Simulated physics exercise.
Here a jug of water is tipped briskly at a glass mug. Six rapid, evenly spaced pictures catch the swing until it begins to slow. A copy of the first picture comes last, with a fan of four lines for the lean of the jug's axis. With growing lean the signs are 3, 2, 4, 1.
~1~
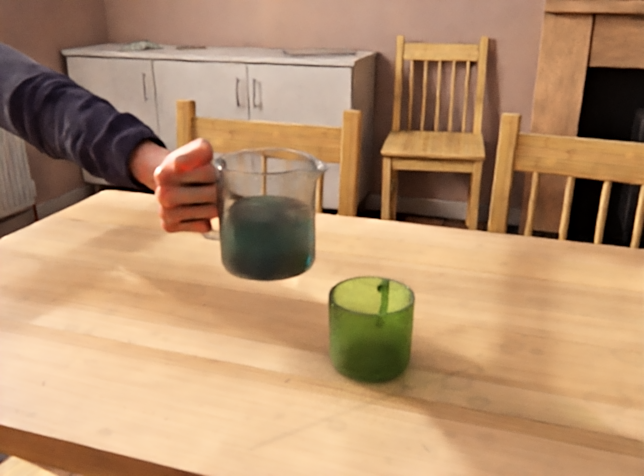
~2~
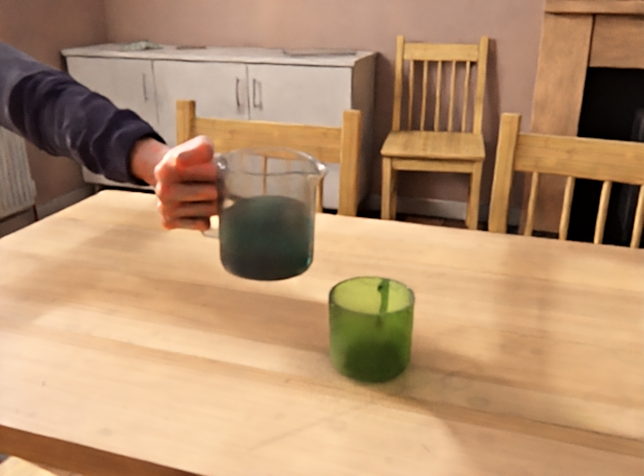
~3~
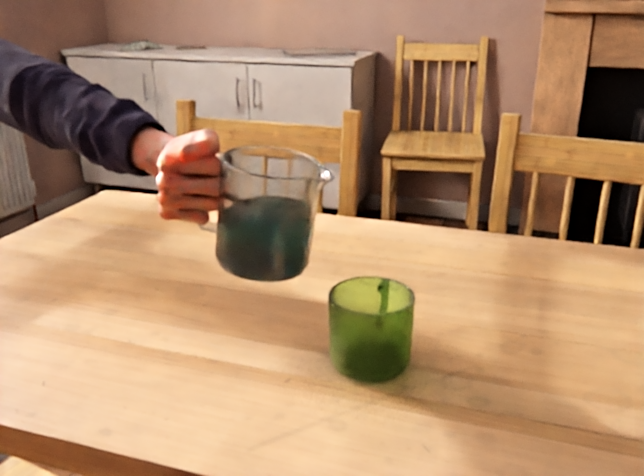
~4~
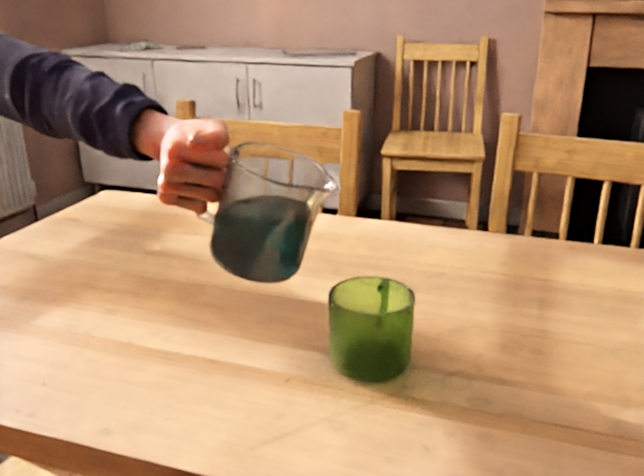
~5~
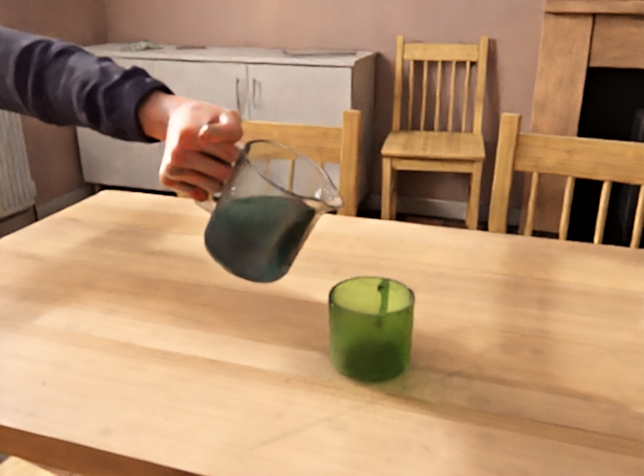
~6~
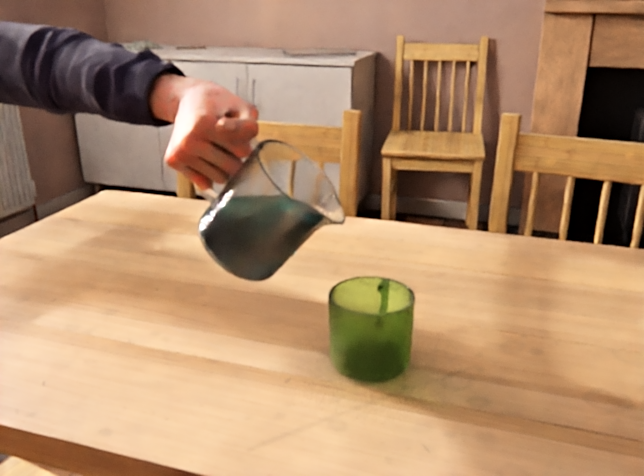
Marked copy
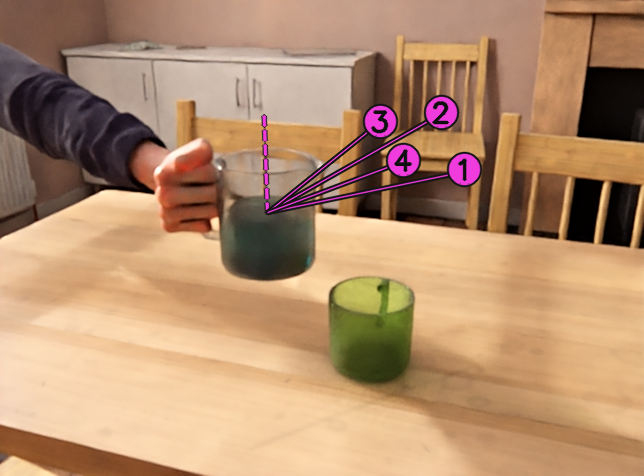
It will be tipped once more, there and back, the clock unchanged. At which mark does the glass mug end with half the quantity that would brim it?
The answer is tilt 1.
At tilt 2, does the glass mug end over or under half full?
Under half.
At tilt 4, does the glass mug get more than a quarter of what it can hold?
Yes.
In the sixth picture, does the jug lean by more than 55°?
No, it does not.
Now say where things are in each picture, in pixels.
Upright, lip at (325, 168); rim of the glass mug round (372, 294); nothing has left yet.
Tipped about 2°, lip at (327, 171); nothing has left yet.
Tipped about 8°, lip at (331, 178); nothing has left yet.
Tipped about 17°, lip at (337, 190); nothing has left yet.
Tipped about 28°, lip at (341, 205); nothing has left yet.
Tipped about 40°, lip at (343, 222); nothing has left yet.
On the marked copy, 1 at (448, 175); 2 at (427, 121); 3 at (367, 132); 4 at (387, 167).
Choosing 1, the glass mug ends with about 50 % of what it can hold.
Choosing 2, the glass mug ends with about 17 % of what it can hold.
Choosing 3, the glass mug ends with about 5 % of what it can hold.
Choosing 4, the glass mug ends with about 32 % of what it can hold.
